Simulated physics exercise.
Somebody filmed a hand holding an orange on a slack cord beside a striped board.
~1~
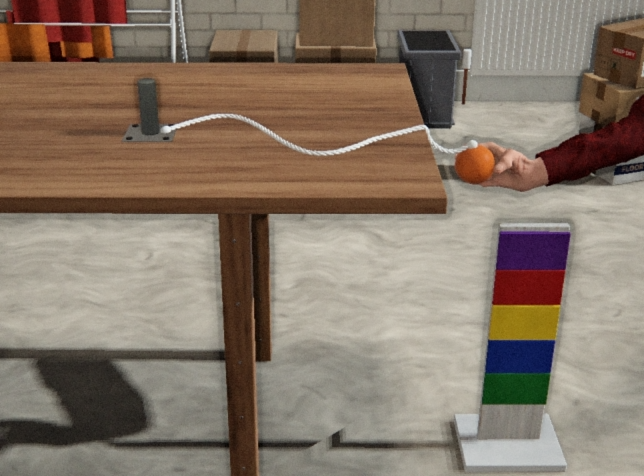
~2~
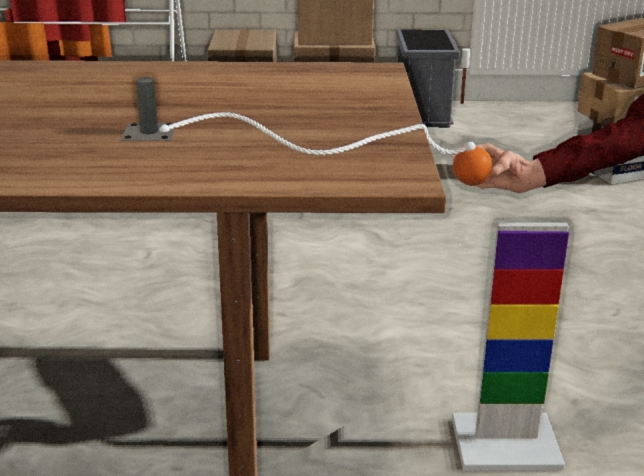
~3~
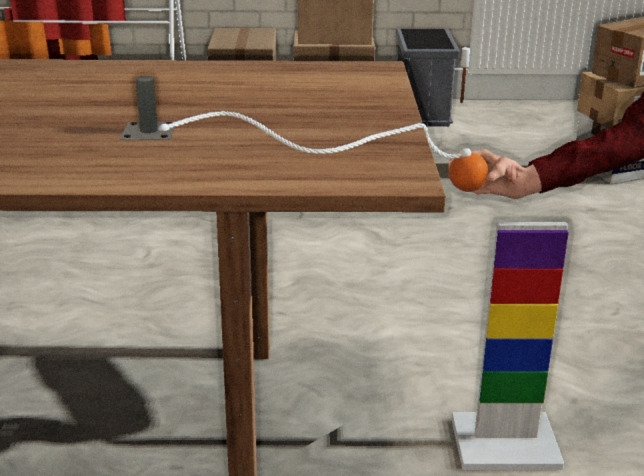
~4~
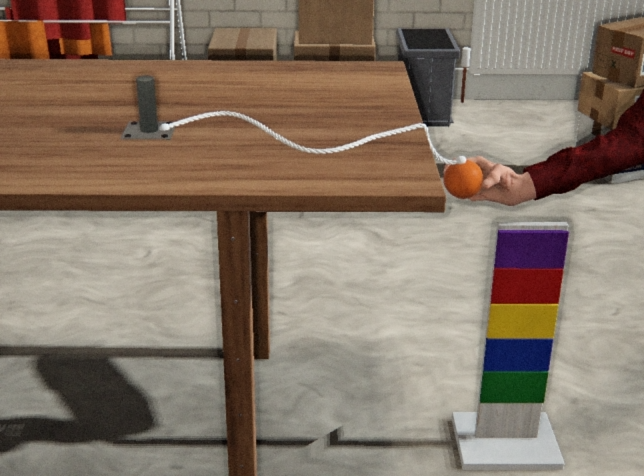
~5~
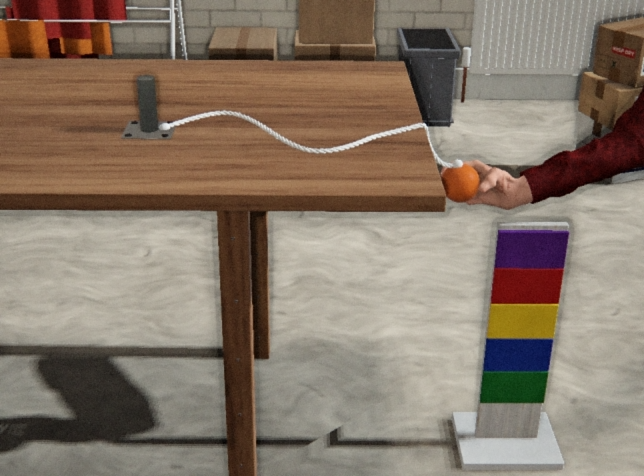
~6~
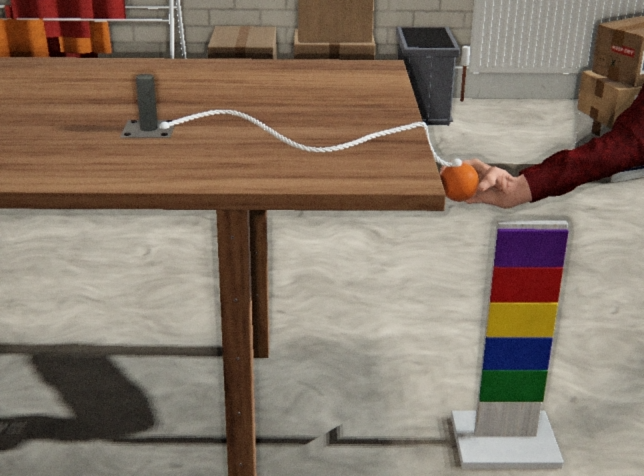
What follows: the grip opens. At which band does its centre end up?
Its centre hangs level with the red band.
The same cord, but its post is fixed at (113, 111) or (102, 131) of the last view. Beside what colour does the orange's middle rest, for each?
Taking them in turn: Purple; purple.
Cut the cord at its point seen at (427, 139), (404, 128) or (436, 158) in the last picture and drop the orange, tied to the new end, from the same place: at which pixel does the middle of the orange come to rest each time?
Near (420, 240), (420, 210) and (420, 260).
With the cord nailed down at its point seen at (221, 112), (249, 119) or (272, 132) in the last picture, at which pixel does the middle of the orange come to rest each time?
The places are (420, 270), (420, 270) and (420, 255).
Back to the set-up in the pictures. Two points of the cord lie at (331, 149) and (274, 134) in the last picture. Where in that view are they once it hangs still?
About (398, 123), and the other about (324, 125).
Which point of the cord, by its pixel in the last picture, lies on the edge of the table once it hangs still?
It lies at about (354, 144).
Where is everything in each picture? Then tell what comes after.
Orange (475, 165); purple (534, 252); red (529, 289); yellow (525, 324); blue (520, 358); green (516, 390), in the first picture.
Orange (472, 166); cord through (191, 121) (251, 122) (289, 145) (354, 146) (410, 129), in the second picture.
Orange (468, 172), in the third picture.
Orange (463, 179); cord through (192, 120) (251, 121) (290, 144) (354, 145) (410, 128), in the fourth picture.
Orange (460, 183), in the fifth picture.
Orange (459, 182); cord through (191, 118) (251, 119) (289, 142) (354, 144) (410, 127), in the sixth picture.
A little later, orange near (449, 271); level with red.
Next, orange near (393, 276); level with red.
Later still, orange near (426, 278); level with red.
When it is over, orange near (417, 280); level with red. Its middle rests at the red band.
